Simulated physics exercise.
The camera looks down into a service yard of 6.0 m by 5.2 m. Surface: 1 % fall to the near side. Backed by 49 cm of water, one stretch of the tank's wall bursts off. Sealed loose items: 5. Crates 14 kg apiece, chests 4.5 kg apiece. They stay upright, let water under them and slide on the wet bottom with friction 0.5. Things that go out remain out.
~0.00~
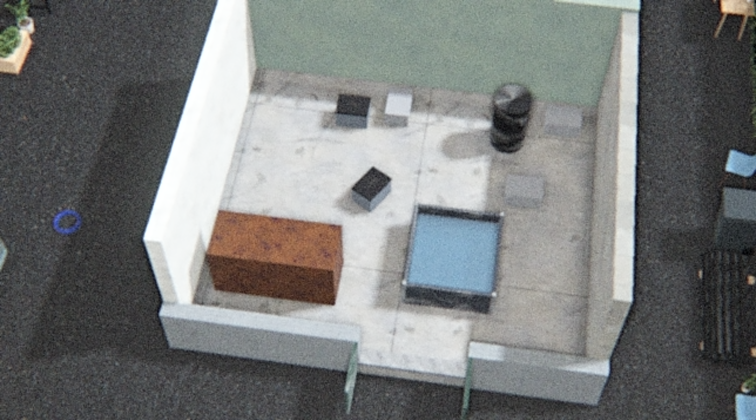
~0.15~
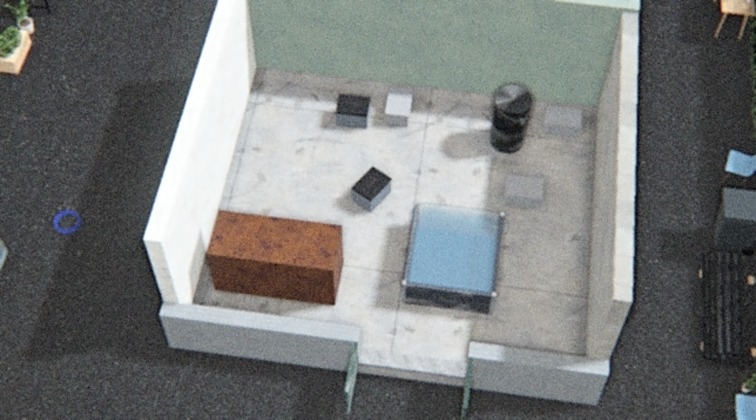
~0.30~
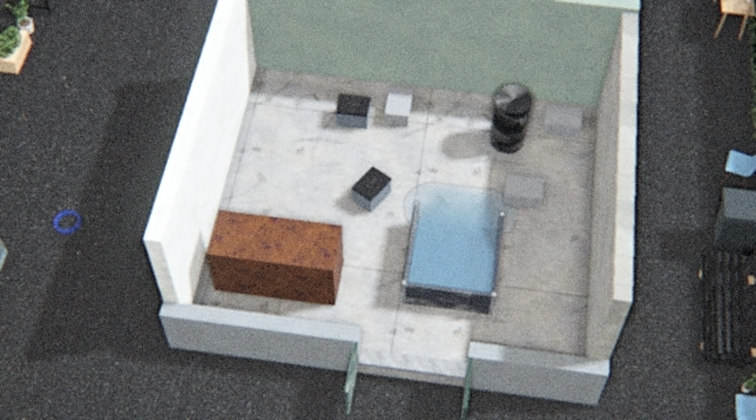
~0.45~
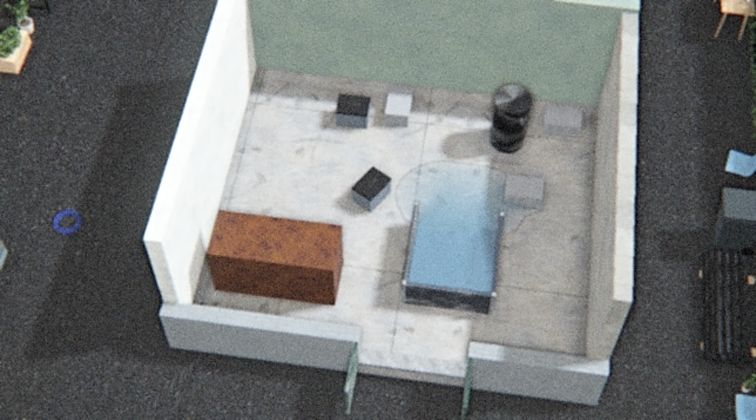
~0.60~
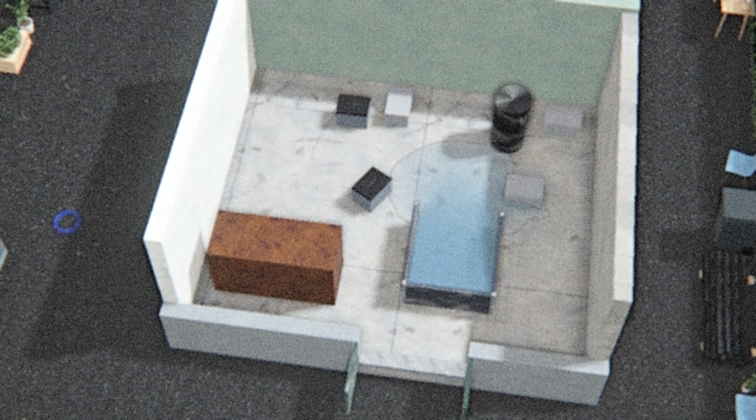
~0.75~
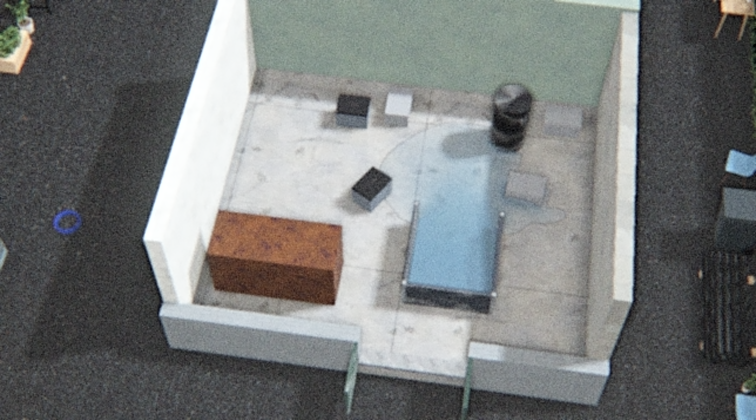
Pale blue water in a dark-rimmed tank slips over the back edge and onto the floor of a walled yard. It spreads toward the green wall in a thinning, rounded sheet, passing the grey block on the right and reaching the black cylinder, while the blocks and brown chest show hardly any movement.
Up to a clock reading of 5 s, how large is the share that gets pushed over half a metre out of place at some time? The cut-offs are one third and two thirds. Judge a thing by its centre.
Middle third.
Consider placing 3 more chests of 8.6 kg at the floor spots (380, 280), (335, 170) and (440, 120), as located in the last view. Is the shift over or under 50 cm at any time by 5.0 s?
Taking them one by one: It stays within, then it stays within, then it goes beyond.
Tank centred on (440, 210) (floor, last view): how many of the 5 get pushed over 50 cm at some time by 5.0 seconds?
The answer would then be 3.
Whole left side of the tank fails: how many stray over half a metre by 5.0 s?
Result: 1 of them.
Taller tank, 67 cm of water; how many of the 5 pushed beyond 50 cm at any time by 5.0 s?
Then 4.
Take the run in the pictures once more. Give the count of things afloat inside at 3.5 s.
At that instant the tally stands at 4.
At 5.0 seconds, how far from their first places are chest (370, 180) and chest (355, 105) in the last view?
Net shifts, in order: 0 cm and 150 cm.
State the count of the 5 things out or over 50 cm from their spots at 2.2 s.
The number I get is 2.
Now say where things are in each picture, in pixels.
A crate at (525, 186) rests on the ground; a crate at (399, 101) rests on the ground; water covers 1.8 m2; 0 of 5 have shifted, in the first picture.
A crate at (525, 186), on the bottom; a crate at (399, 101), on the bottom; water covers 2.4 m2; 0 of 5 have shifted, in the second picture.
A crate at (525, 186), on the bottom; a crate at (399, 101), on the bottom; 3.1 m2 under water; 0 of 5 have shifted, in the third picture.
A crate at (525, 186) rests on the ground; a crate at (399, 101) rests on the ground; water covers 4.0 m2; 0 of 5 have shifted, in the fourth picture.
A crate at (525, 186) rests on the ground; a crate at (399, 101) rests on the ground; water covers 5.1 m2; 0 of 5 have shifted, in the fifth picture.
A crate at (526, 184), on the bottom, 5 cm from its start; a crate at (399, 101), on the bottom; water covers 6.1 m2; 1 of 5 have shifted, in the sixth picture.
After 1.1 s 0 of 5 are over 50 cm from their spots; 0 afloat.
After 2.2 s 2 of 5 are over 50 cm from their spots; 2 afloat.
After 3.5 s 3 of 5 are over 50 cm from their spots; 4 afloat.
After 5.0 s 3 of 5 are over 50 cm from their spots, and 3 have been at some point; 4 afloat.
